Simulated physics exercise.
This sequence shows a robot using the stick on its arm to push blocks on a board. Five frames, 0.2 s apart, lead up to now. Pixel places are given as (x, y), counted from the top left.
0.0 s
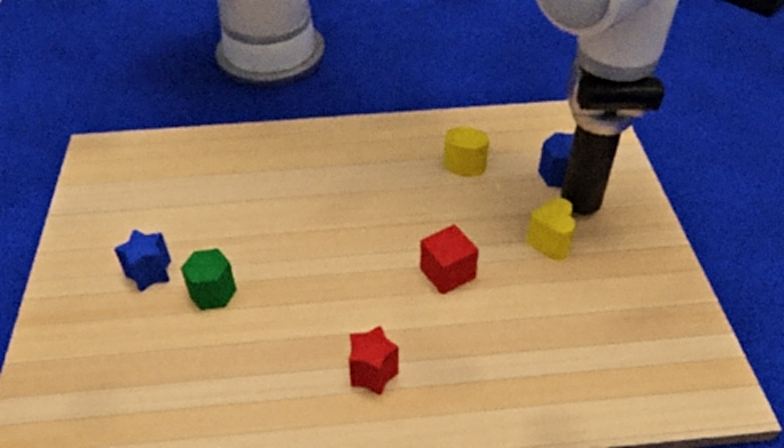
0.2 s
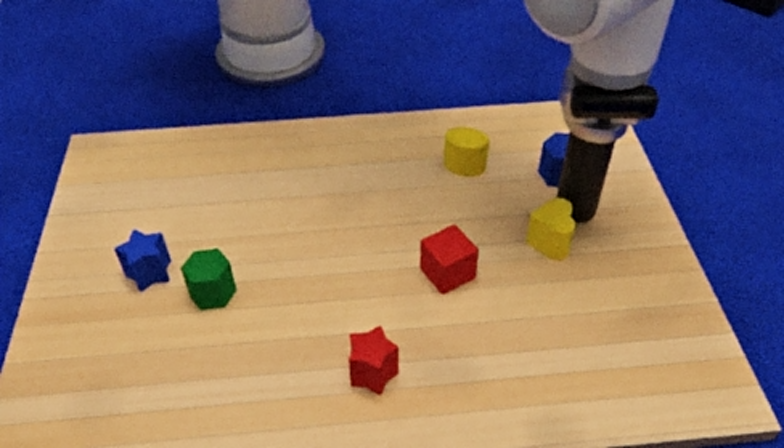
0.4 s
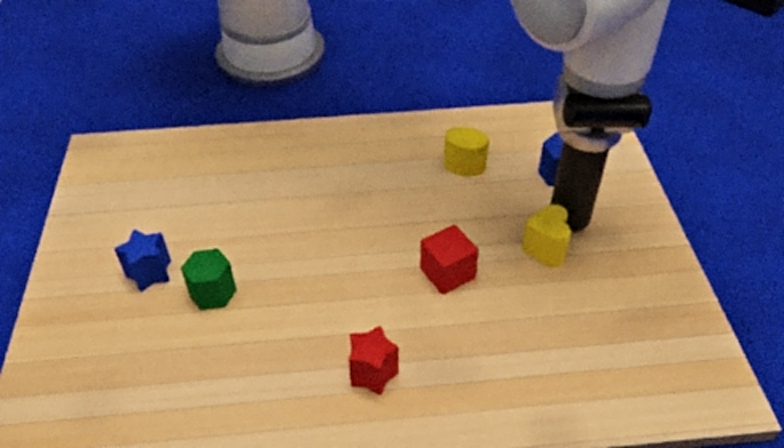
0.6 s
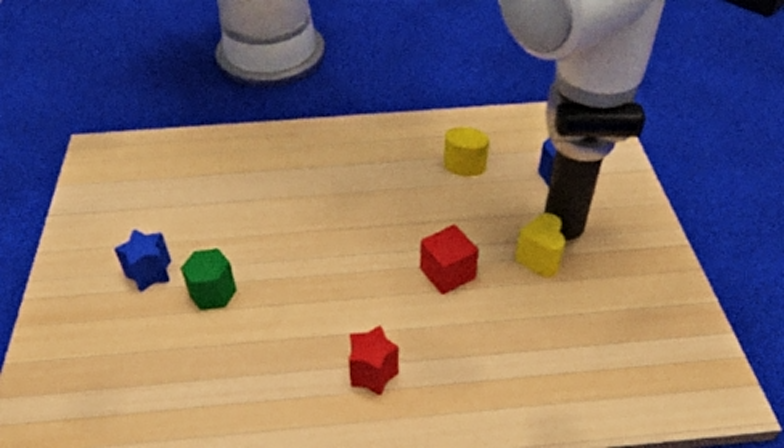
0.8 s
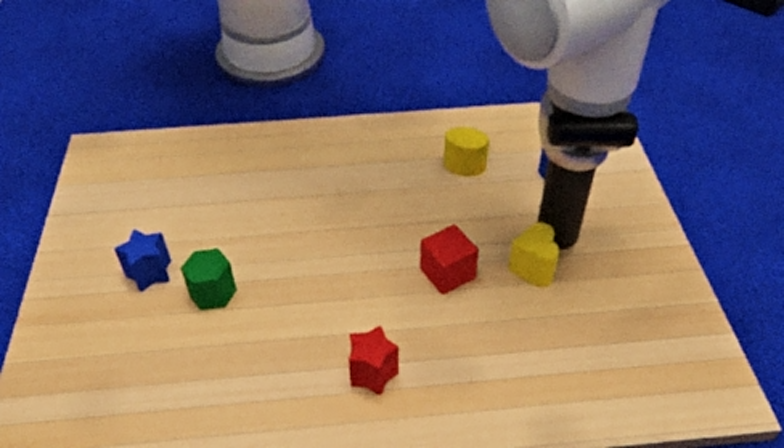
To begin with, a robot arm holds its dark stick just behind a yellow heart block at the right of a wooden board scattered with colored blocks. The stick then nudges the heart a short way down and left, nearer the red cube, while the other blocks stay still.
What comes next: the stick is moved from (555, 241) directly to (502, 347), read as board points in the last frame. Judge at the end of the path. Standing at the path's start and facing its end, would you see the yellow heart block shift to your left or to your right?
It will end up to the right.
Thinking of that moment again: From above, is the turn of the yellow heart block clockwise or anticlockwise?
Seen from above, its turn is clockwise.
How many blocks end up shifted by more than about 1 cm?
One moves.
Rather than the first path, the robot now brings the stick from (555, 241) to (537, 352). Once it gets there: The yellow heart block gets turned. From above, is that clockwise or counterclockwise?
From above, it looks like the yellow heart block goes clockwise.
What follows on the original path. One third of the way, stick at (540, 267); yellow heart block at (517, 275).
Two thirds of the way, stick at (523, 303); yellow heart block at (490, 307), turned 30° clockwise.
At the end, stick at (503, 341); red square block still; yellow heart block at (457, 332), turned 70° clockwise.
